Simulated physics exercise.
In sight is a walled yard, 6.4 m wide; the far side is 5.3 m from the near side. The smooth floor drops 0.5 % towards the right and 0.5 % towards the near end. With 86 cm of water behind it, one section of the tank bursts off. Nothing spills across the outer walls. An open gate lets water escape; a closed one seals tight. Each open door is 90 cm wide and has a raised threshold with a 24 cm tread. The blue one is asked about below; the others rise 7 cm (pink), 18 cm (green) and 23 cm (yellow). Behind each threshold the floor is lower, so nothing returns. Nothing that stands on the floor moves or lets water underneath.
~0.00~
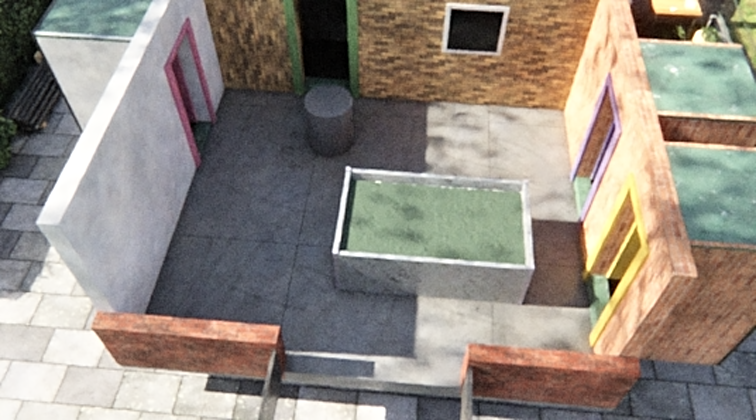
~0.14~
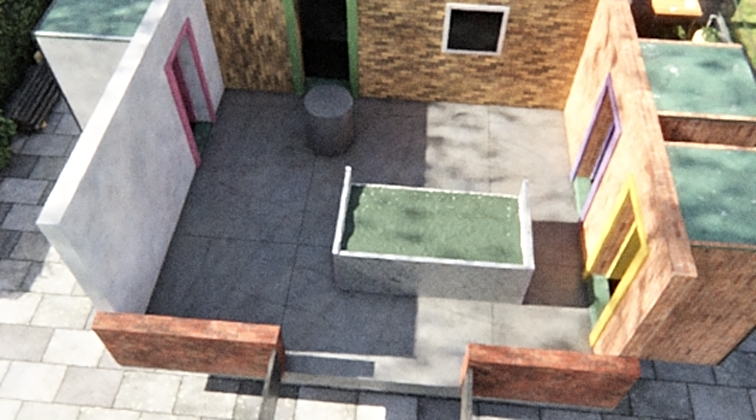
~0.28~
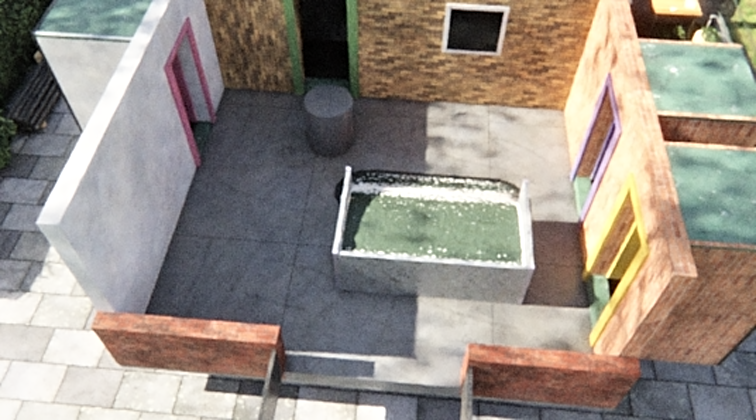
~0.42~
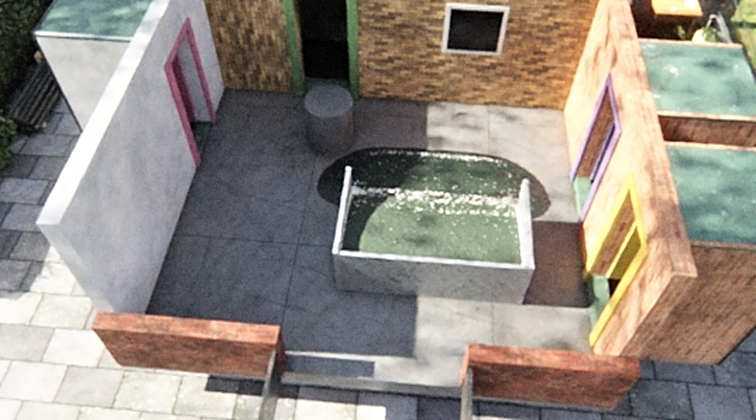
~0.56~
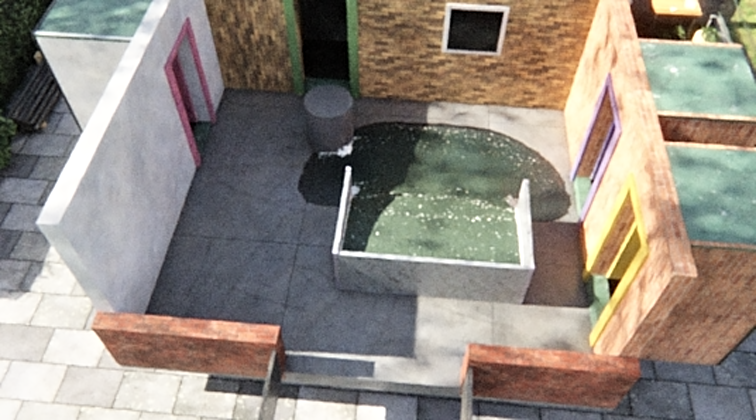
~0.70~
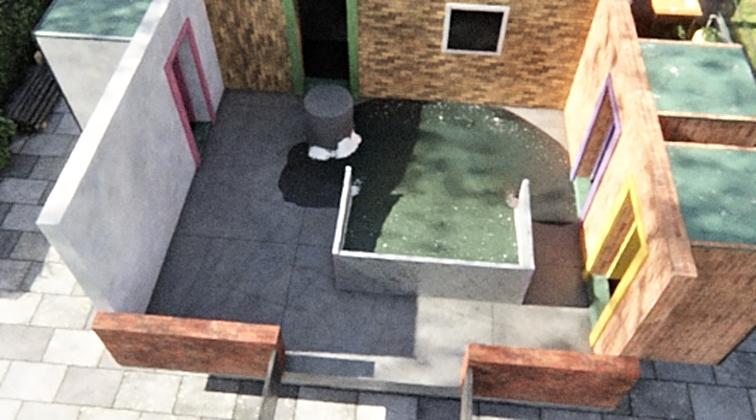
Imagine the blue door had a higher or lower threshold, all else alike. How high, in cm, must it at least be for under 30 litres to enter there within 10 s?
It would have to be roughly 10.5 cm high.
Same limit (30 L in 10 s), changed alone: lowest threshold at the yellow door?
About 9.5 cm at yellow.
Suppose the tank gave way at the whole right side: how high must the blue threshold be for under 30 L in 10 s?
Then roughly 29 cm.
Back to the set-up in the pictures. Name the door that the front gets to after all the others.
It is the yellow one.
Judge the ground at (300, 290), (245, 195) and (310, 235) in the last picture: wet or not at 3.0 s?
In turn: Dry, under water, dry.
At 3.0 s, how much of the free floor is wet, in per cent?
About 60 per cent.
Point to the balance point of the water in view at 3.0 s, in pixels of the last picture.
Near (426, 160).
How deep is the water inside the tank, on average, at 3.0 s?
About 11 cm.
After 1.4 s water covers 40 % of the floor, deepest (54 cm) near (395, 102); 7 cm at the blue door, 0 litres in over its 15 cm threshold.
After 3.0 s water covers 60 % of the floor, deepest (32 cm) near (225, 90); 18 cm at the blue door, 2 litres in over its 15 cm threshold.
After 10.0 s water covers 100 % of the floor, deepest (12 cm) near (326, 290); 8 cm at the blue door, 6 litres in over its 15 cm threshold.
At the blue door as built, the water arrived by 0.7 s and peaked near 19 cm at 2.8 s.
With a threshold of 9.5 cm, 40 litres would have come in within the 10 s; with 12.5 cm, 16 litres. So under 30 litres takes about 10.5 cm.
